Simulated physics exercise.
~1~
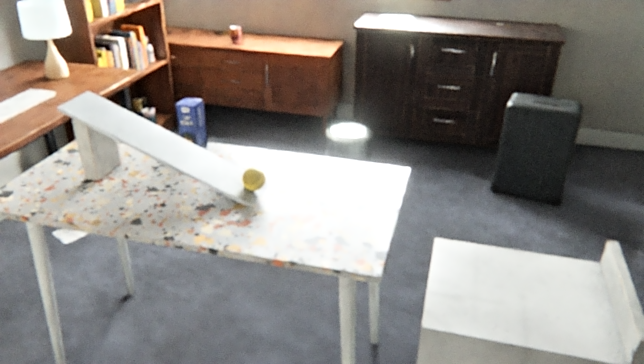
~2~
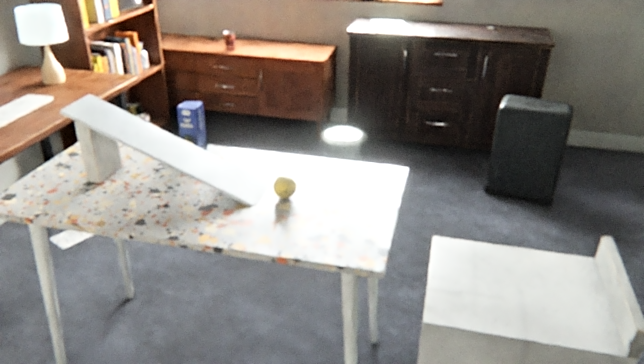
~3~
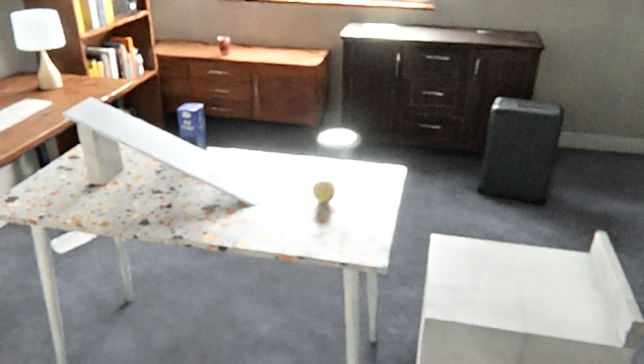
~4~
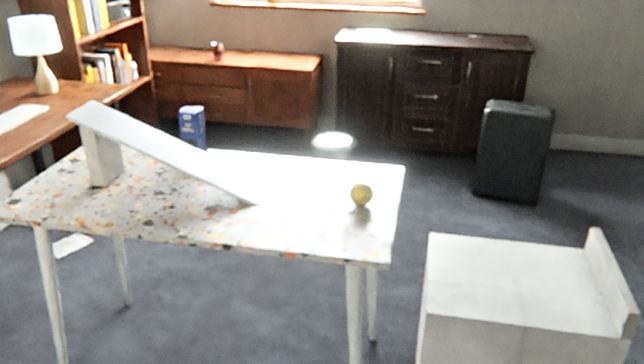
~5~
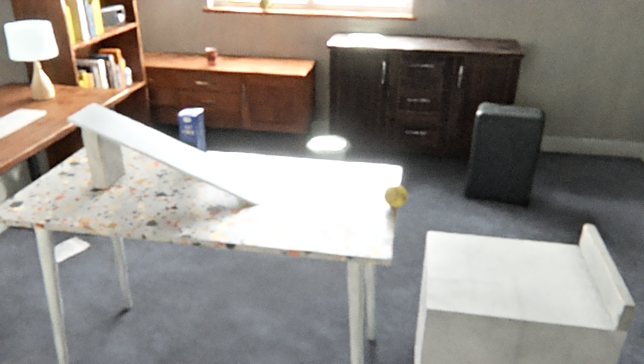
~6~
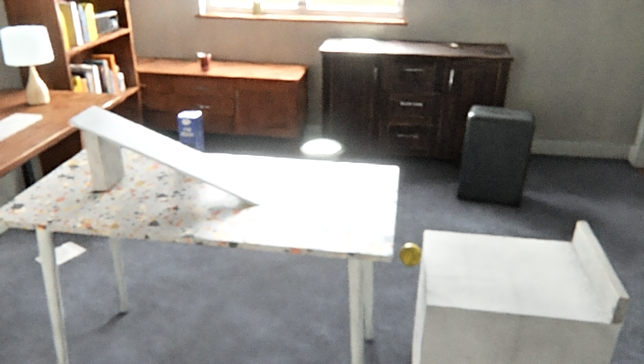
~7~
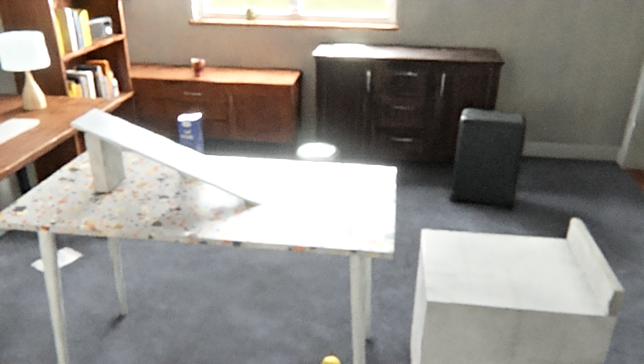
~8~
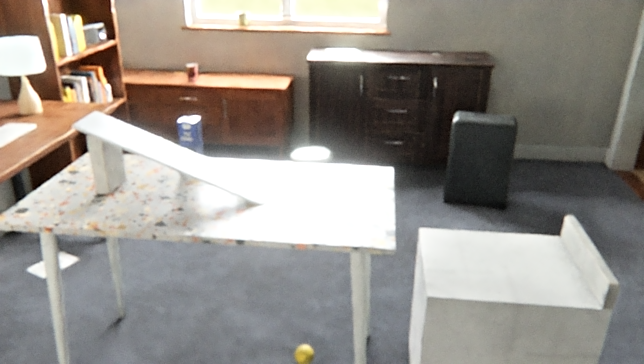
Living room with speckled table and white ramp, a yellow ball rolling right off the edge, dropping into the gap before a lower white top.
